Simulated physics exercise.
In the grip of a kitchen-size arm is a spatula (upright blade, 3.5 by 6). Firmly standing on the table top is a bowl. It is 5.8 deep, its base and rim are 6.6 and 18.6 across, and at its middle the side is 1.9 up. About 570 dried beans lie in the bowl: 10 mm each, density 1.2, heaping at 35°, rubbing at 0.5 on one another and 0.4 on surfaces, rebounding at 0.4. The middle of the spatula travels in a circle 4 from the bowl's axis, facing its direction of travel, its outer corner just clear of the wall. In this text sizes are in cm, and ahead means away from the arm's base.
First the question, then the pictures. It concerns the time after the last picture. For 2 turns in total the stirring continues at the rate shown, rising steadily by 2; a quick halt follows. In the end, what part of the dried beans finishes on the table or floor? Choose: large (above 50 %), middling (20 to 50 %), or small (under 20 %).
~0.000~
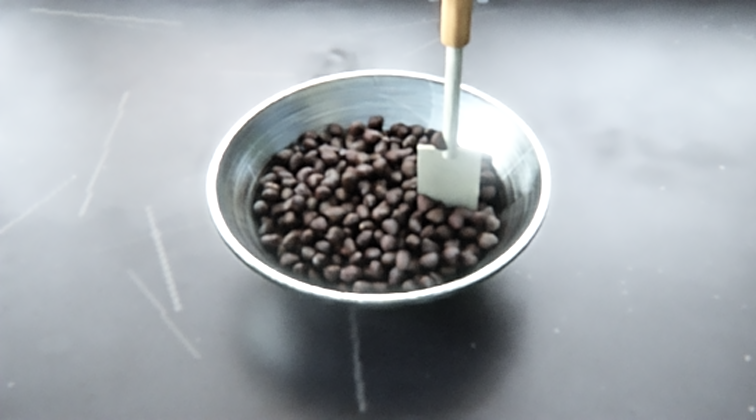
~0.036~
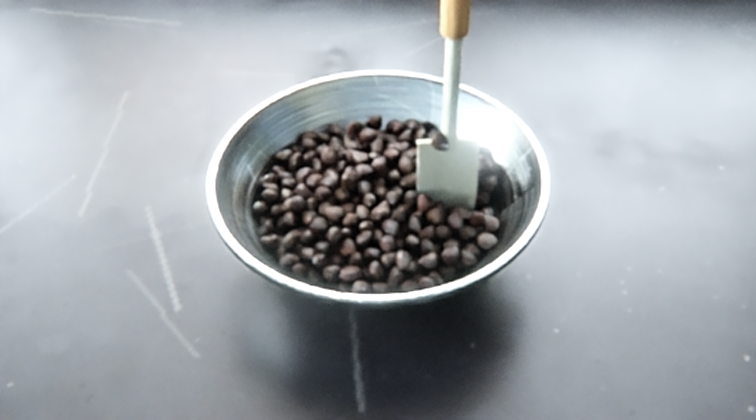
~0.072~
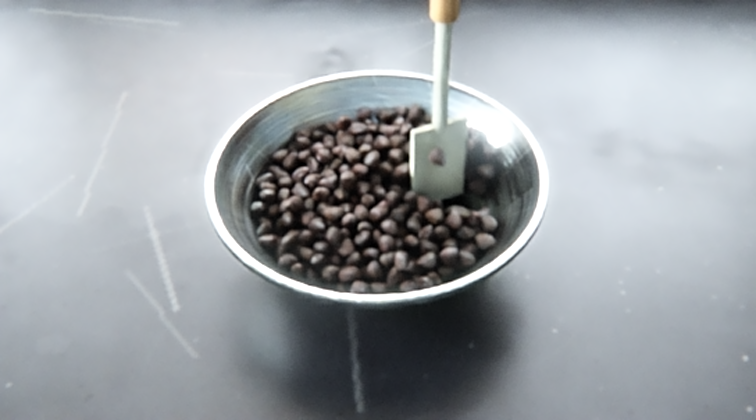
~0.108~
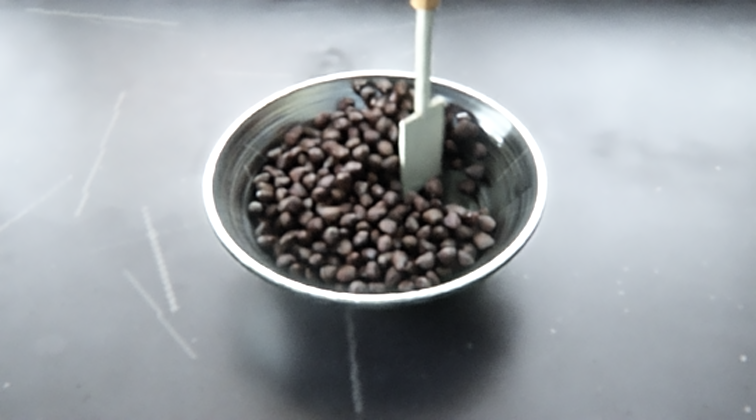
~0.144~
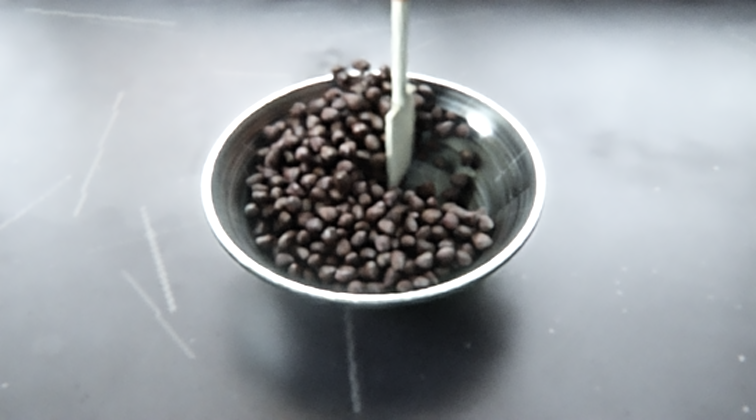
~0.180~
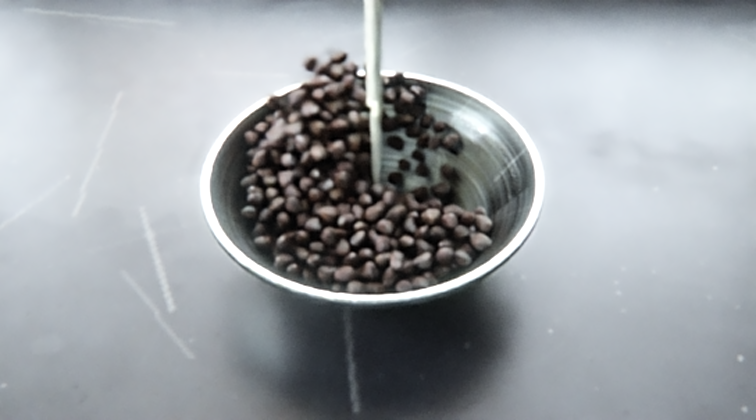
Small.
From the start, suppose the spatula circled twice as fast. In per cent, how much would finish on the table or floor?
40 per cent.
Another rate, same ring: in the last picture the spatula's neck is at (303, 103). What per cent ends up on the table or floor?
Roughly 40 per cent.
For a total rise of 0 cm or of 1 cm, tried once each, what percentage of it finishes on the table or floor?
30 and 20 %.
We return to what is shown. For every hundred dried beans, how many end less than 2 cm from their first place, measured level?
Near 15 % of the pieces.
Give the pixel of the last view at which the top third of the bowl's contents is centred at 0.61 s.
Around (455, 204).
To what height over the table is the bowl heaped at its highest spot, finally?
Top height: Around 7.0 cm.
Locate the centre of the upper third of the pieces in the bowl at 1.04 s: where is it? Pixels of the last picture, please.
It is centred roughly at (373, 206).
By 0.61 s, 339° round, highest piece 9 above the table; 499 in the bowl, 61 on the table or floor, 6 in flight or on the tool.
By 1.04 s, 225° round, highest piece 8 above the table; 489 in the bowl, 75 on the table or floor, 2 in flight or on the tool.
By 1.45 s, 0° round, highest piece 7 above the table; 489 in the bowl, 77 on the table or floor.
By 2.15 s, 0° round, highest piece 7 above the table; 489 in the bowl, 77 on the table or floor.
Final count, 489 in the bowl, 77 on the table or floor. That is 14 % on the table or floor.
